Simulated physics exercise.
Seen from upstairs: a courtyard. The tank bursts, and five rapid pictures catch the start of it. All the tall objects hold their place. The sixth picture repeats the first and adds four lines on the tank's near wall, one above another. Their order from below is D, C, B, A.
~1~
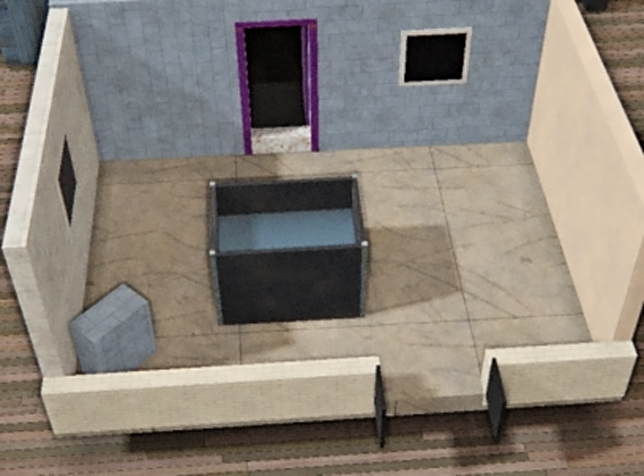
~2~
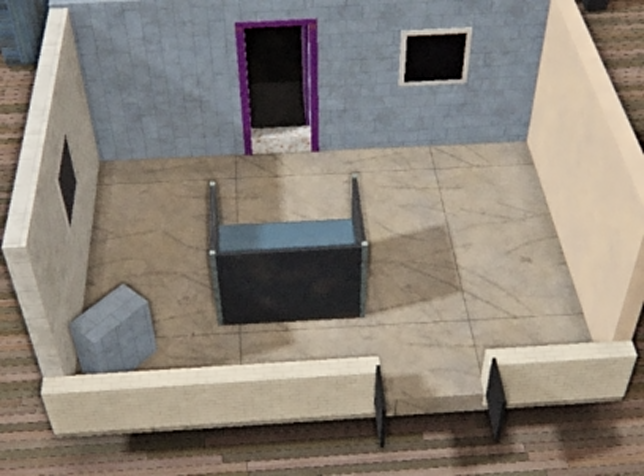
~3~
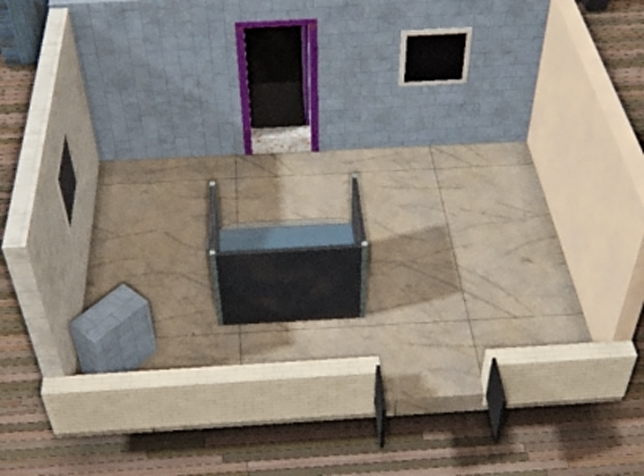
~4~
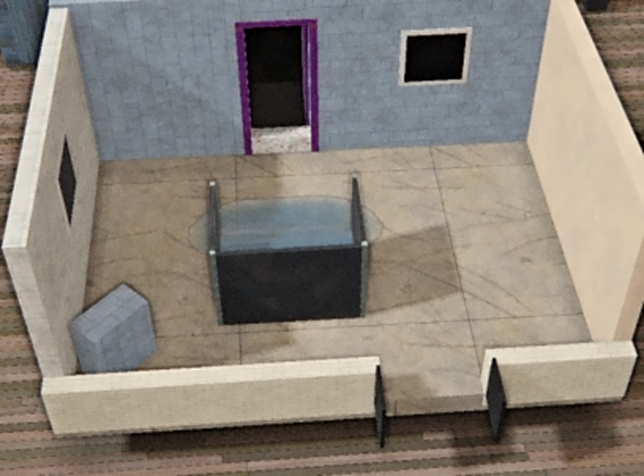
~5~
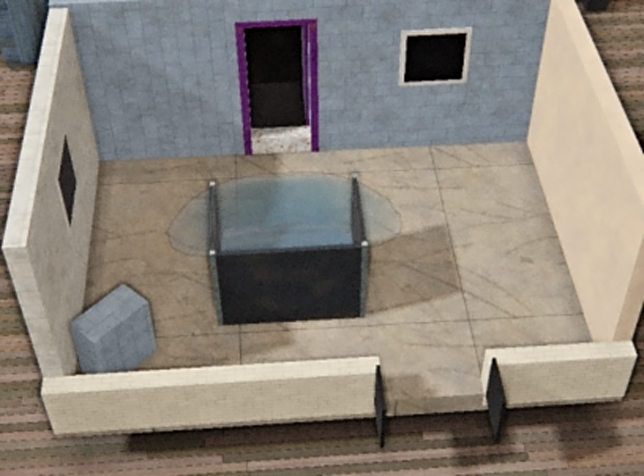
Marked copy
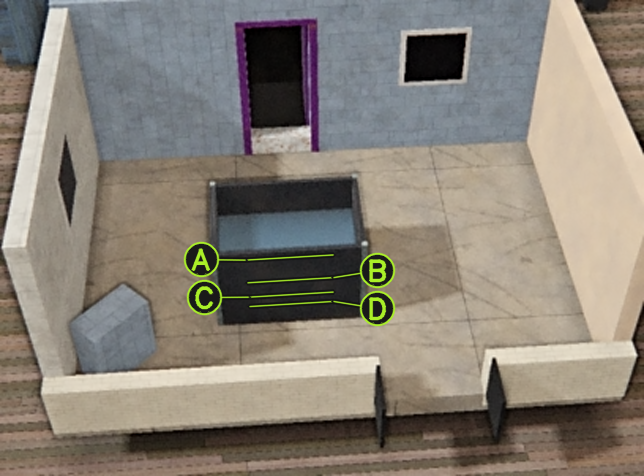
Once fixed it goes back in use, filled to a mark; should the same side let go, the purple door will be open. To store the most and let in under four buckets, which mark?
Choose C.
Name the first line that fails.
That is line B.
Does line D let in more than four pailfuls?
No.
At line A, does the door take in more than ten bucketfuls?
Yes, clearly.
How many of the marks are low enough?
Two of them.
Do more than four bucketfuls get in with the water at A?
Yes, that goes wrong.
On the marked copy, A at (289, 257); B at (290, 280); C at (291, 294); D at (291, 303); from the bottom up D, C, B, A.
If A is chosen, dozens of bucketfuls pour in.
If B is chosen, about 10 bucketfuls get in.
If C is chosen, a splash gets over, under a bucket.
If D is chosen, nothing gets over.
